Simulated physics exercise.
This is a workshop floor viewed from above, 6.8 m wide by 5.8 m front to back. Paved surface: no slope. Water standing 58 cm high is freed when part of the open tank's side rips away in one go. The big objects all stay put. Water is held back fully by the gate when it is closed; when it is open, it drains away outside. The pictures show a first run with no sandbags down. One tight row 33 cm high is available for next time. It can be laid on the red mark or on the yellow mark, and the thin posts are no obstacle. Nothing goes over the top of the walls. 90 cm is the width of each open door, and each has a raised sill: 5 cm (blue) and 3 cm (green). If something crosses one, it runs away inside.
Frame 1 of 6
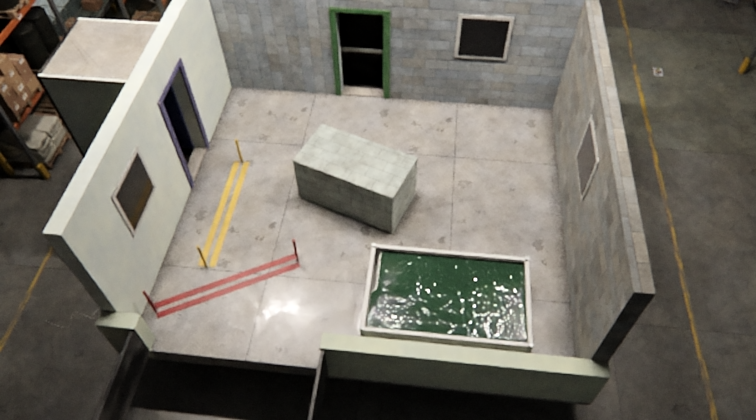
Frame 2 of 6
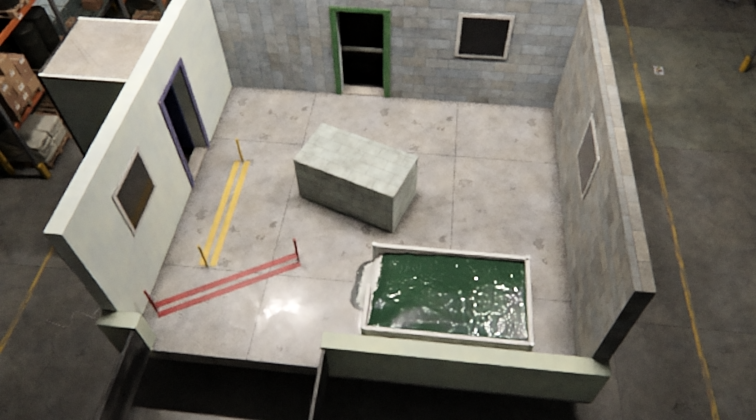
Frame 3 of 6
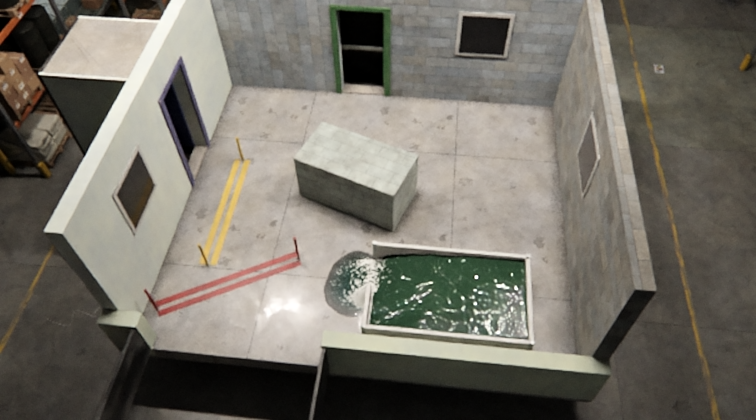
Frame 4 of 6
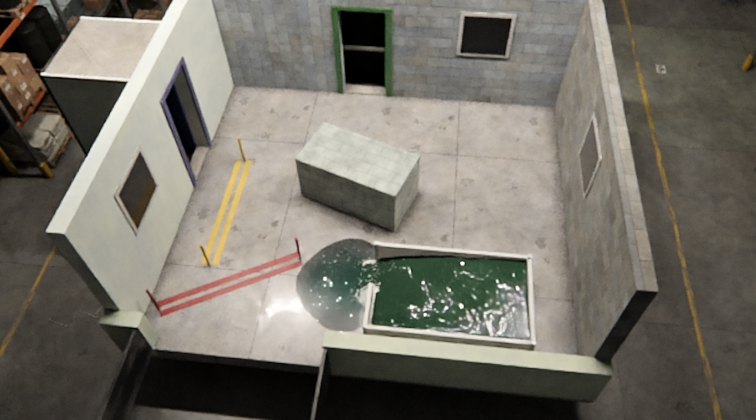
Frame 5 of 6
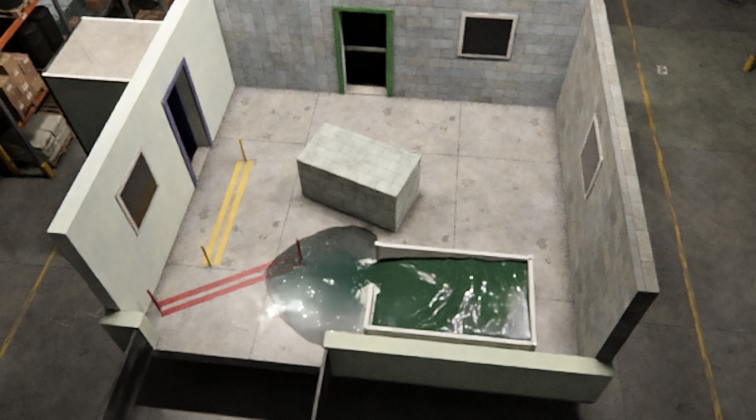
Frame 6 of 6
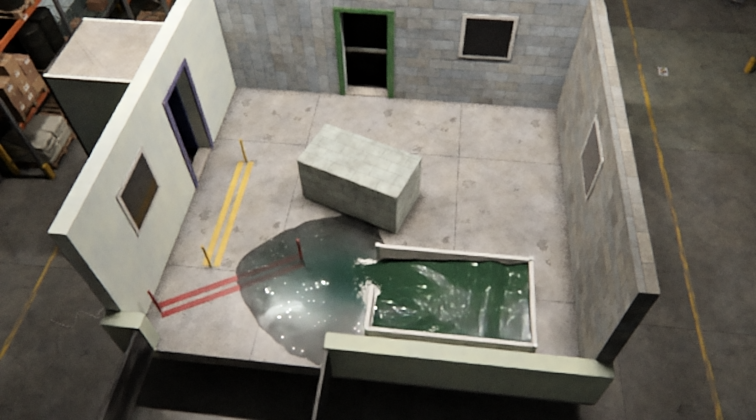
We see a tank of green water in a roofless room with a pale block, when water pours from its left side and spreads leftward across the floor in a widening dark pool, covering part of the red stripes.
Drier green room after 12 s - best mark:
Red.
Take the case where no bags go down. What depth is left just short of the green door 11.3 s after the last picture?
4.0 cm.
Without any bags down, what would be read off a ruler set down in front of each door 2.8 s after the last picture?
Reading (cm) - blue: 12; green: 0.
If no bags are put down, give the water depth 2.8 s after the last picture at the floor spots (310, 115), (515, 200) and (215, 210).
I'd estimate 0, 0 and 13 centimetres.
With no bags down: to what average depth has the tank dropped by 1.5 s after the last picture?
About 36 cm.
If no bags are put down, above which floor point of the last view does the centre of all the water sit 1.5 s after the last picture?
I'd put it around (367, 288).
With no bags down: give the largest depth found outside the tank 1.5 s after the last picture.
Roughly 24 centimetres.
Then, 0.7 s after the last picture water covers 30 % of the floor and is deepest (28 cm) near (366, 285) in the run without bags; in at the green door, 0 L with no bags, 0 L with the row on red, 0 L on yellow.
Then, 1.5 s after the last picture water covers 35 % of the floor and is deepest (24 cm) near (366, 285) in the run without bags; in at the green door, 0 L with no bags, 0 L with the row on red, 0 L on yellow.
Then, 2.8 s after the last picture water covers 40 % of the floor and is deepest (16 cm) near (366, 285) in the run without bags; in at the green door, 0 L with no bags, 0 L with the row on red, 0 L on yellow.
Then, 6.3 s after the last picture water covers 55 % of the floor and is deepest (10 cm) near (231, 101) in the run without bags; in at the green door, 0 L with no bags, 0 L with the row on red, 20 L on yellow.
Then, 11.3 s after the last picture water covers 80 % of the floor and is deepest (6 cm) near (366, 285) in the run without bags; in at the green door, 4 L with no bags, 0 L with the row on red, 41 L on yellow.
